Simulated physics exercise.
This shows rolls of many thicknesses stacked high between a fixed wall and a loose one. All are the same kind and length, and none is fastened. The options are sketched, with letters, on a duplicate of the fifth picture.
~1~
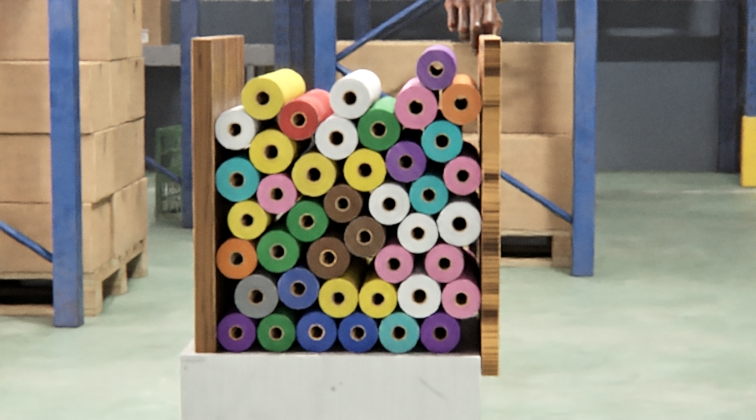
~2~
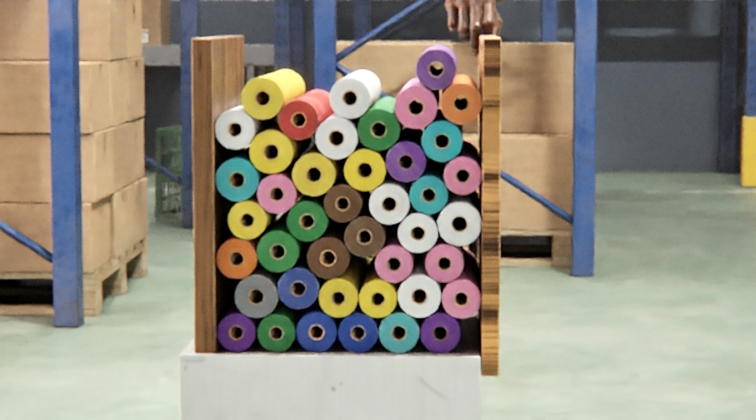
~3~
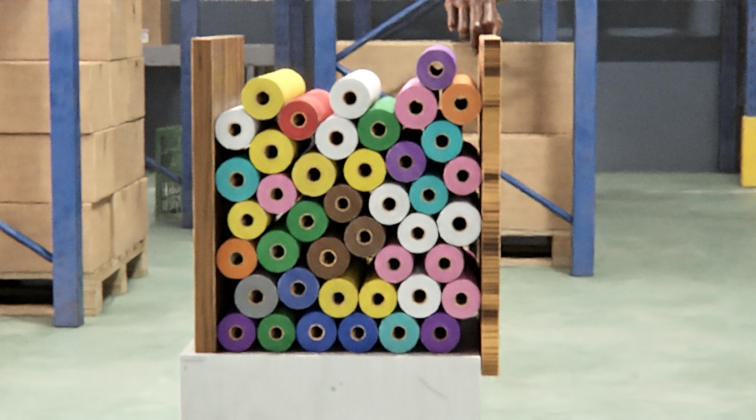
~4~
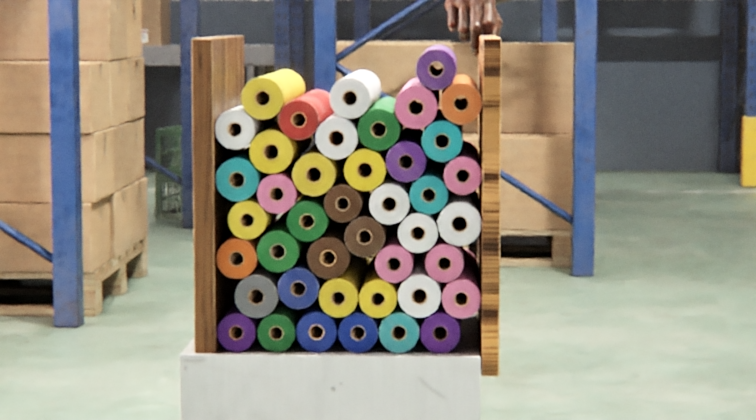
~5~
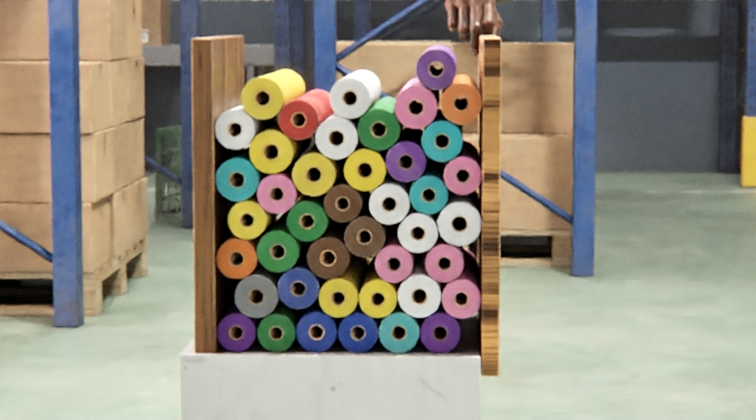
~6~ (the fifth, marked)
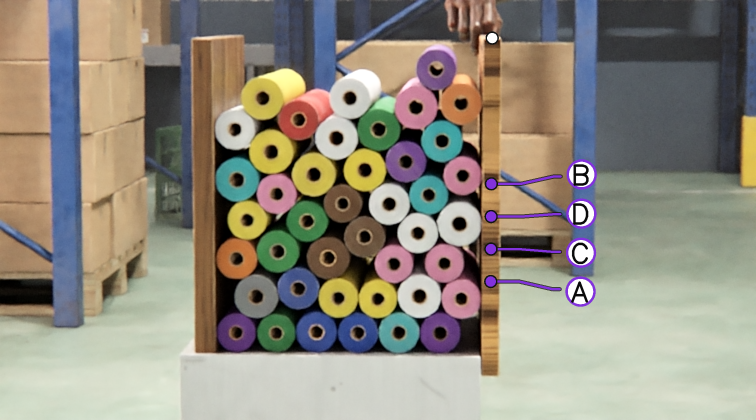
Colorful rolls sit stacked between two wooden boards, motionless, while a hand rests at the right board.
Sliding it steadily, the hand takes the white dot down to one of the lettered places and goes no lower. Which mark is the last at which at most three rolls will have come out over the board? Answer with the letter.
Stop at B.
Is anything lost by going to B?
Yes.
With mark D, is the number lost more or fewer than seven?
At D, fewer than seven.
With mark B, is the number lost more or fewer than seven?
It loses fewer than seven.
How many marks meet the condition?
The number is one.
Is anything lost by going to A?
At A: Yes.
On the marked copy, A at (491, 281); B at (492, 184); C at (491, 249); D at (491, 216); the white dot at (492, 38).
Taking B. A third of the way, top of the board (482, 110).
Two thirds of the way, top of the board (482, 183).
When it is over, top of the board (482, 183), two out over the board.
As for the rest, A more than three out over the board; C more than three out over the board; D more than three out over the board.
